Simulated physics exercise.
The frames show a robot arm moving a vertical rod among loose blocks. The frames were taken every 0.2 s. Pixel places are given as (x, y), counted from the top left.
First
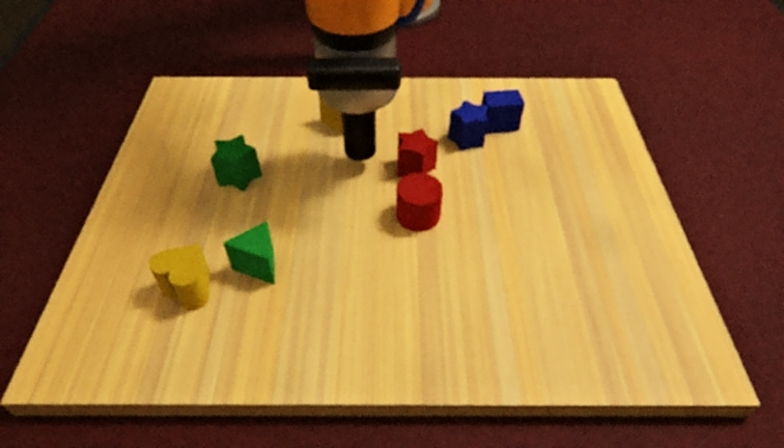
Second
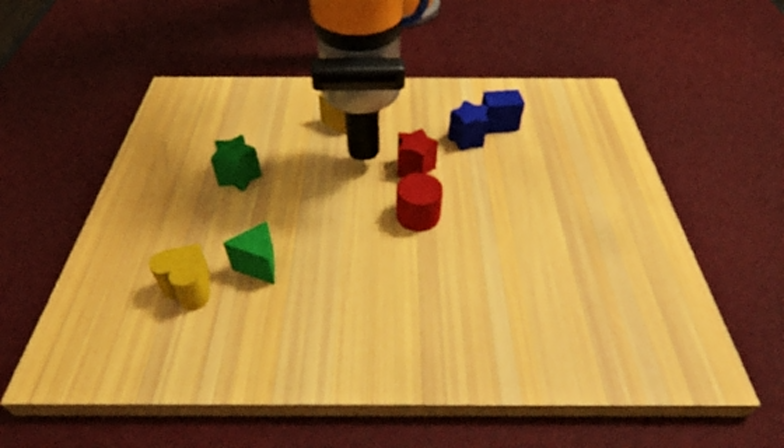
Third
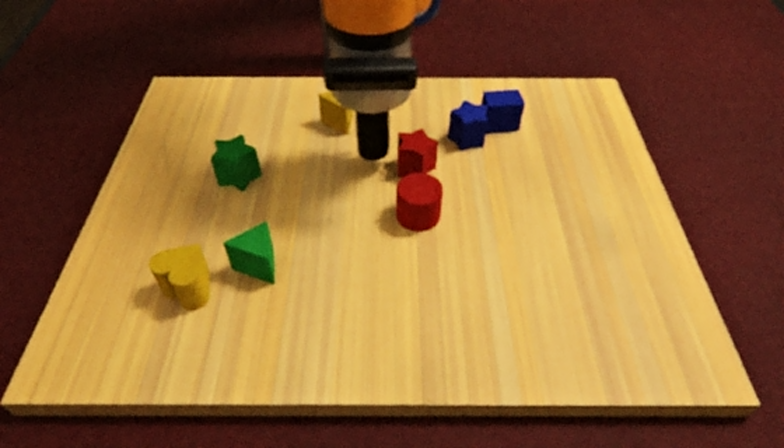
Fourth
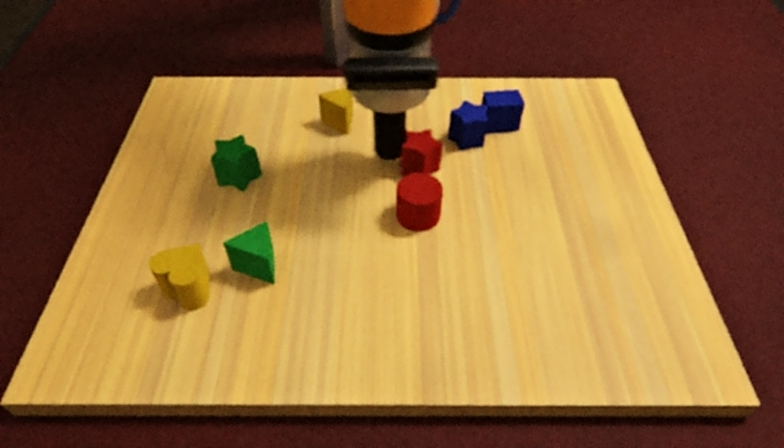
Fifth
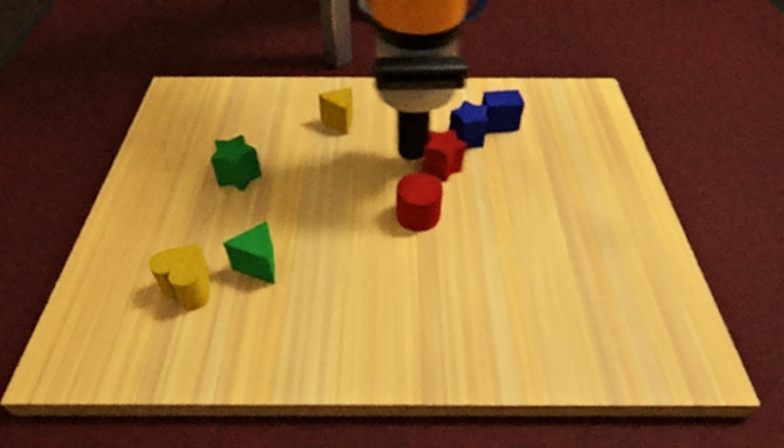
Robot arm sliding its black rod rightward across a wooden board, then pushing a red star-shaped block toward the blue blocks.
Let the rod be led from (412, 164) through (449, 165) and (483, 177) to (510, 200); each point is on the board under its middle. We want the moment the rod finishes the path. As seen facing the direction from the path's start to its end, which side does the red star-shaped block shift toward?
It moves over to the left.
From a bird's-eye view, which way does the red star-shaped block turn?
Rotates counter-clockwise.
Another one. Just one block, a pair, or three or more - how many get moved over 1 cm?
That's one.
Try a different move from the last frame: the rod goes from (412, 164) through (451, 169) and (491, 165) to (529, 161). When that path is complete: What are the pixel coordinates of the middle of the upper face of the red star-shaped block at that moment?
That would be at about pixel (557, 152).
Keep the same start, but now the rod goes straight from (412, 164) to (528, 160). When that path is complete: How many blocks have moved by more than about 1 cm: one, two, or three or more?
The way I see it, the answer is one.
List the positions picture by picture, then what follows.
Rod tip at (360, 150); block tops, red star-shaped block at (416, 141); blue star-shaped block at (471, 112), in the first picture.
Rod at (364, 150); blocks unchanged, in the second picture.
Rod at (373, 150); blocks unchanged, in the third picture.
Rod at (390, 150); red star-shaped block at (421, 140), in the fourth picture.
Rod at (412, 150); red star-shaped block at (444, 141); blue star-shaped block at (471, 112), in the fifth picture.
The first path, step by step. One third of the way, rod at (452, 150); red star-shaped block at (484, 143).
Two thirds of the way, rod at (486, 163); red star-shaped block at (521, 152).
At the end, rod at (513, 186); red star-shaped block at (537, 157), turned 50° anticlockwise; blue star-shaped block in place.
